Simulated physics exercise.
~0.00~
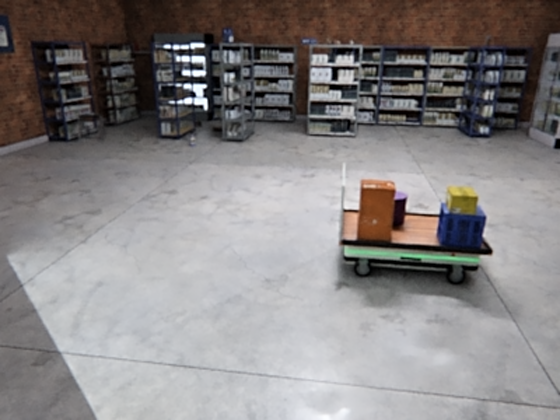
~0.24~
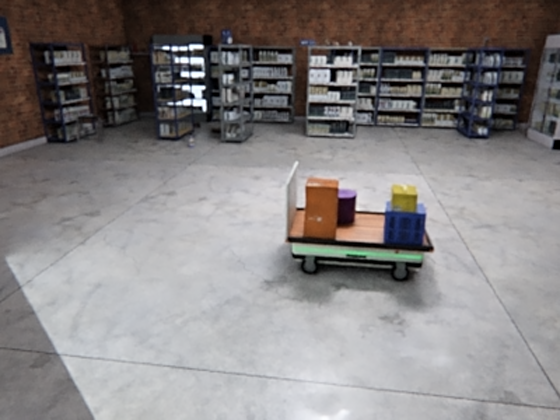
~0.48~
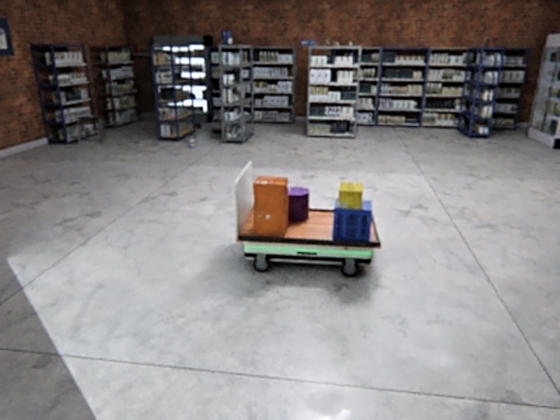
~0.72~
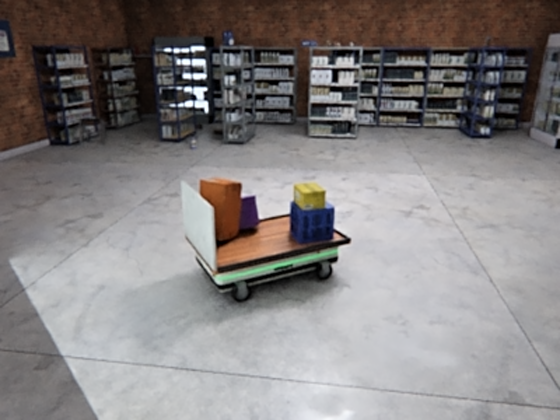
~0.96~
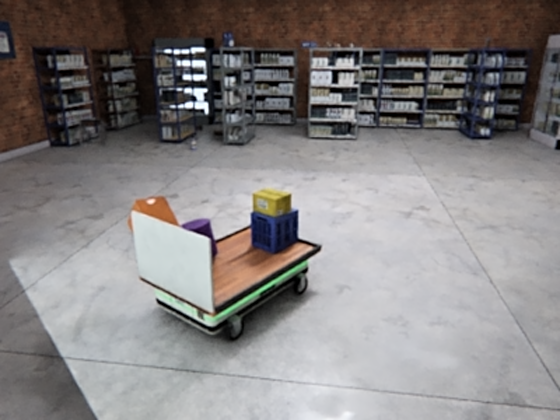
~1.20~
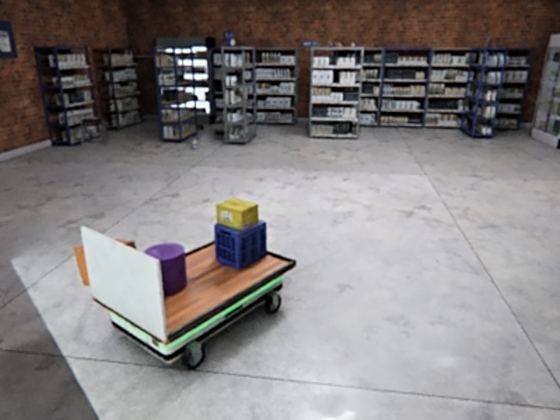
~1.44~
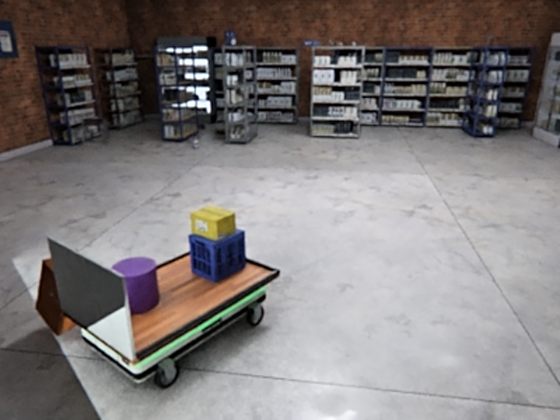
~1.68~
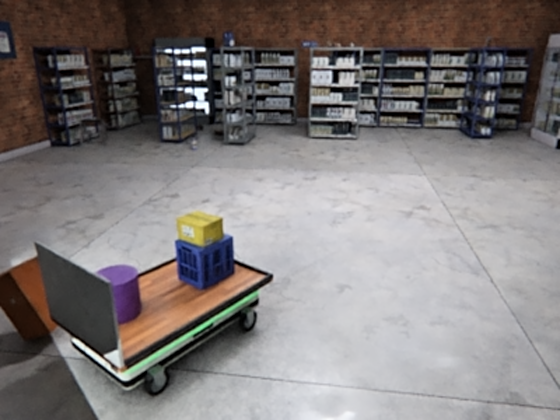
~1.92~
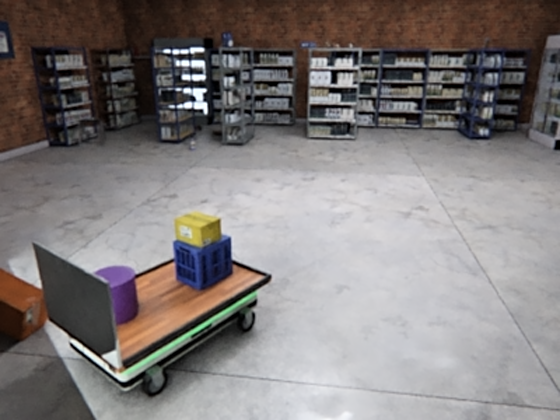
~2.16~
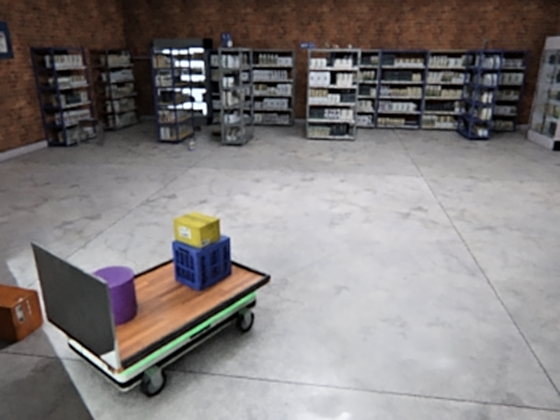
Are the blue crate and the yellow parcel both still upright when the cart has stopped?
Yes, both stay upright. The blue crate is still standing on the deck at the end, with the yellow parcel sitting on top of it.
A flat cart with a tall board at its leading end rolls left across the concrete floor of a storeroom lined with shelves, carrying an orange box, a purple pail and a yellow parcel on a blue crate. It then swings toward the viewer, and the tall orange box starts to lean. As the turn goes on, the box tips off the far side of the deck and tumbles to the floor beyond the board. The cart slows and stops at the lower left. The orange box ends on its side on the floor, while the pail, crate and parcel remain aboard.
